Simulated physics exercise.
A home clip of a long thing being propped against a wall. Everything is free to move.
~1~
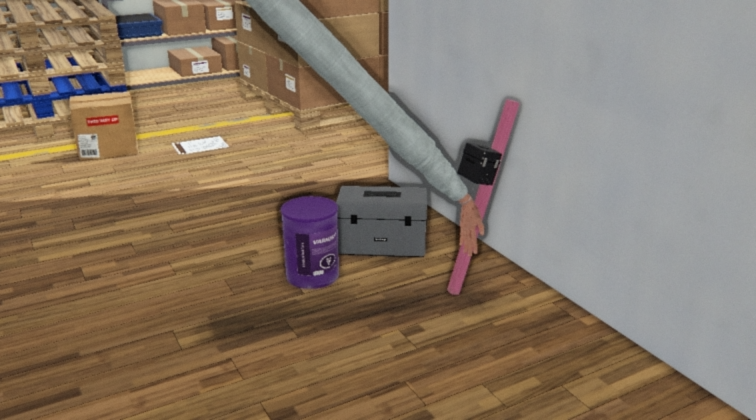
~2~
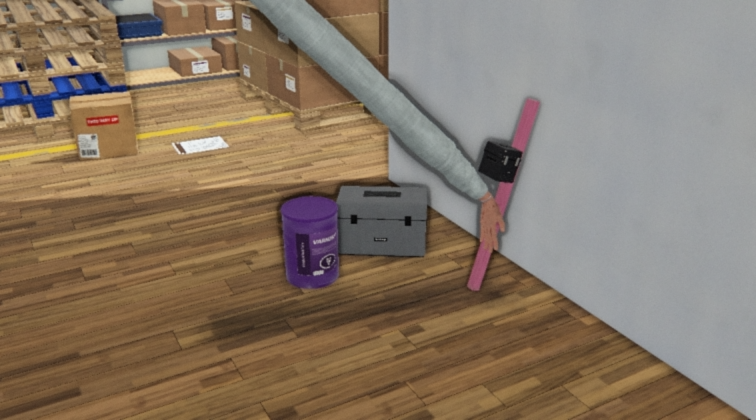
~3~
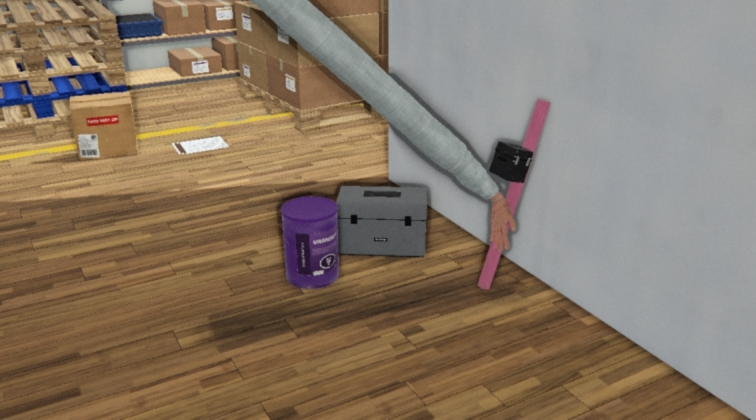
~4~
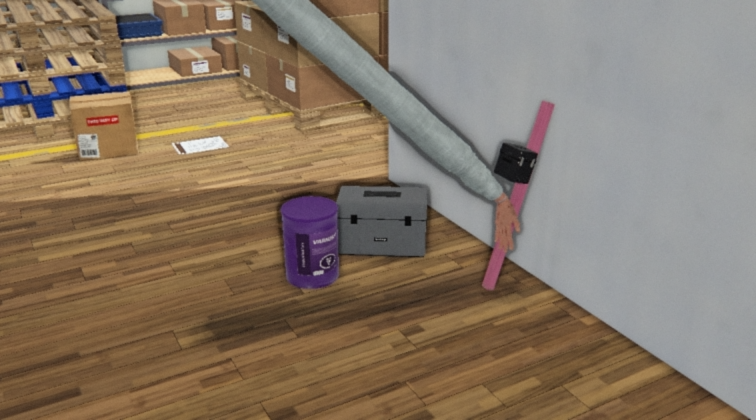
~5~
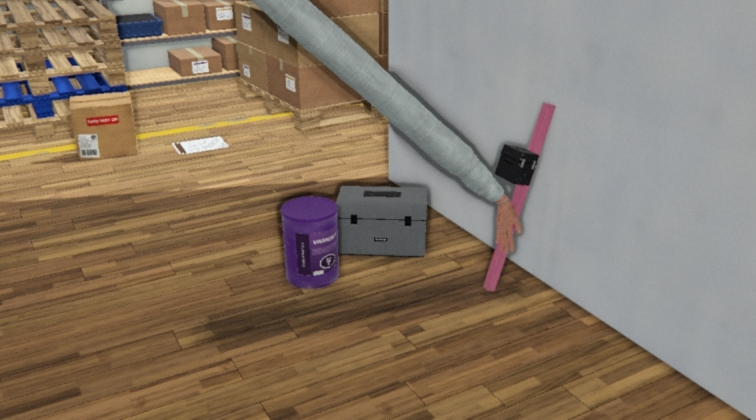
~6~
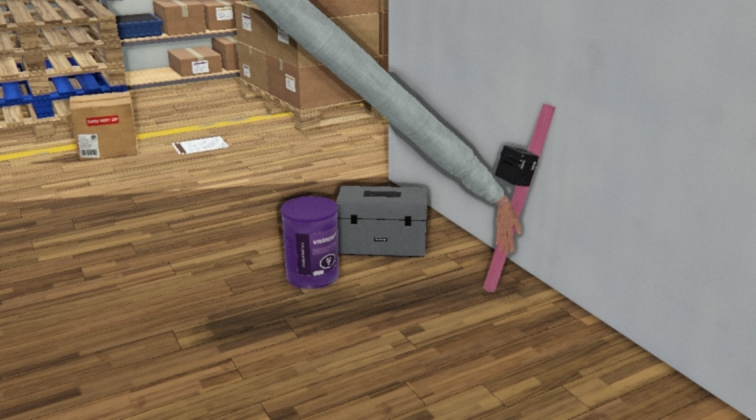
In a storage room, a hand moves a pink pole right and props it against the wall.
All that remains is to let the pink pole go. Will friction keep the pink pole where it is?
In the end the pole remains leaning.
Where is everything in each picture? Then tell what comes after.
Not yet at the wall; pink pole (482, 201); grey toolbox (382, 221), in the first picture.
Not yet at the wall; pink pole (502, 198); grey toolbox (382, 221), in the second picture.
Not yet at the wall; pink pole (512, 198); grey toolbox (382, 221), in the third picture.
Not yet at the wall; pink pole (517, 199); grey toolbox (382, 221), in the fourth picture.
Propped up under the hand; pink pole (518, 200); grey toolbox (382, 221), in the fifth picture.
Propped up under the hand; pink pole (518, 201); grey toolbox (382, 221), in the sixth picture.
Then, 0.20 s later than the last frame, all is still.
Then, 0.50 s later than the last frame, pink pole resting near (518, 202).
When it is over, all 3 as before. End places, in pixels of the last picture, pink pole near (518, 202). The pole stays up.
